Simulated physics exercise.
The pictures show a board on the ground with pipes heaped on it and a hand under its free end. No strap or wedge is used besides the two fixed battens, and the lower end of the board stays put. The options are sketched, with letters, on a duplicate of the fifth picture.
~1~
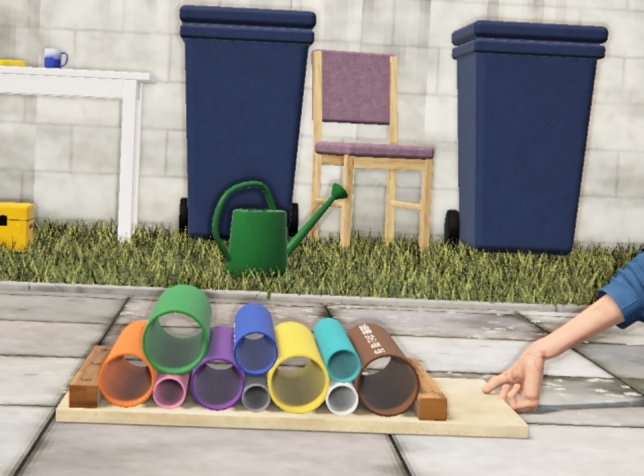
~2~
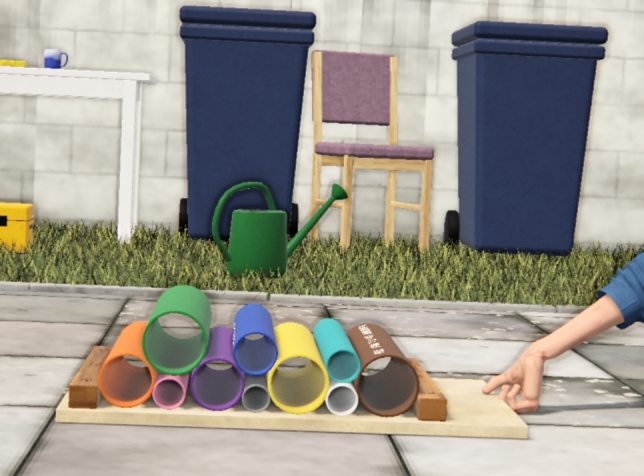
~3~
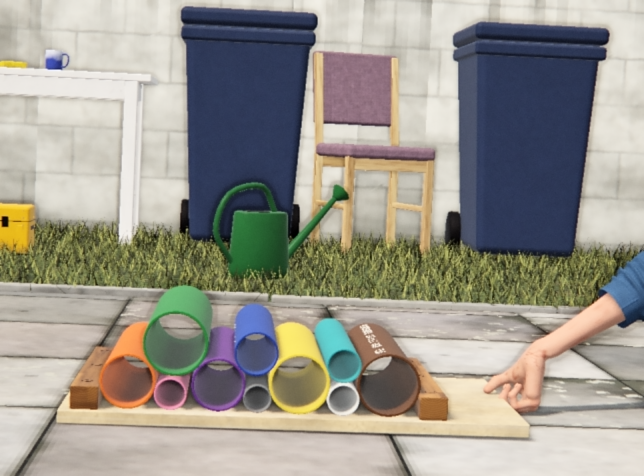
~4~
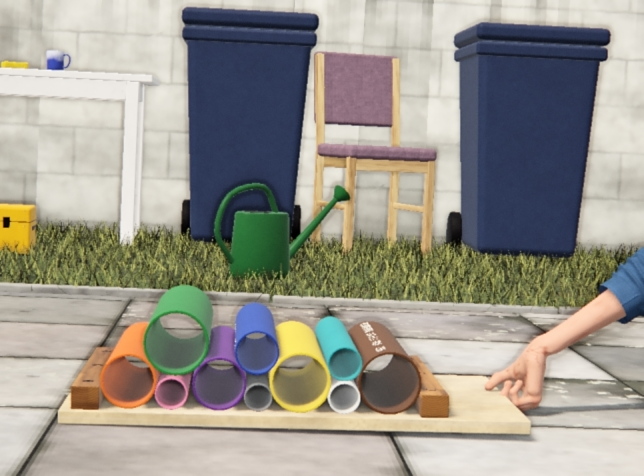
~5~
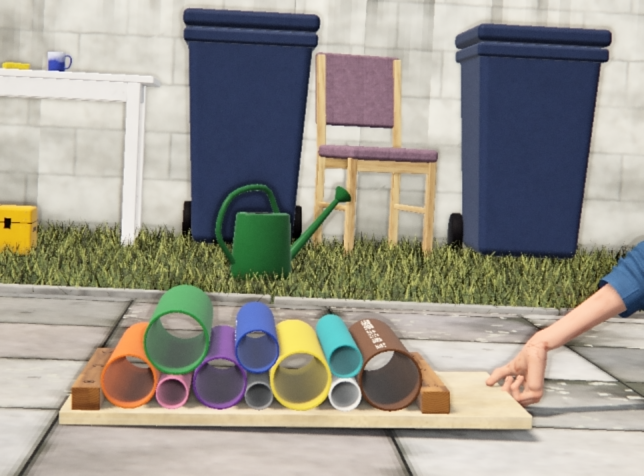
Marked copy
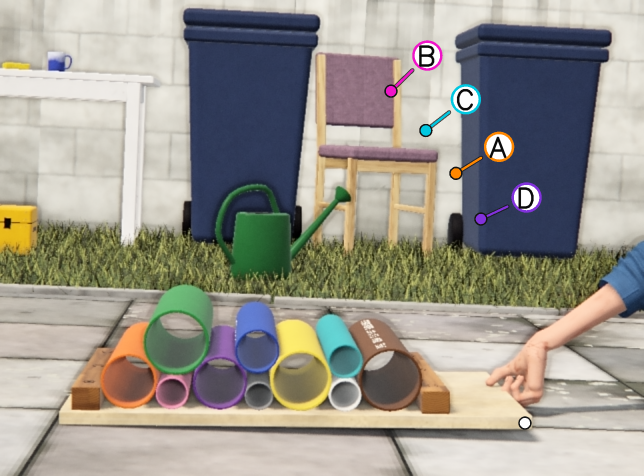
A hand stayed almost still under the right end of a board on the paving, where a heap of colourful pipes sat between two wooden blocks, and nothing seemed to shift among them.
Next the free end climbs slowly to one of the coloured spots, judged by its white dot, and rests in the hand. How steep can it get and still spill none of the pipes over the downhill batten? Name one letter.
Lift it to C and no more.
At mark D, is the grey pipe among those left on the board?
The grey pipe: Yes.
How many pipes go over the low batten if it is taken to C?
With C, none.
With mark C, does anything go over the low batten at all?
No.
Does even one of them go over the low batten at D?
No, at D.
On the marked copy, A at (456, 173); B at (391, 91); C at (426, 131); D at (481, 219); the white dot at (525, 423).
Following C. Soon after the start, board at 21°.
Later, board at 40°.
In the end, board at 41°, none over the low batten.
As for the rest, A none over the low batten; B one over the low batten (green); D none over the low batten.
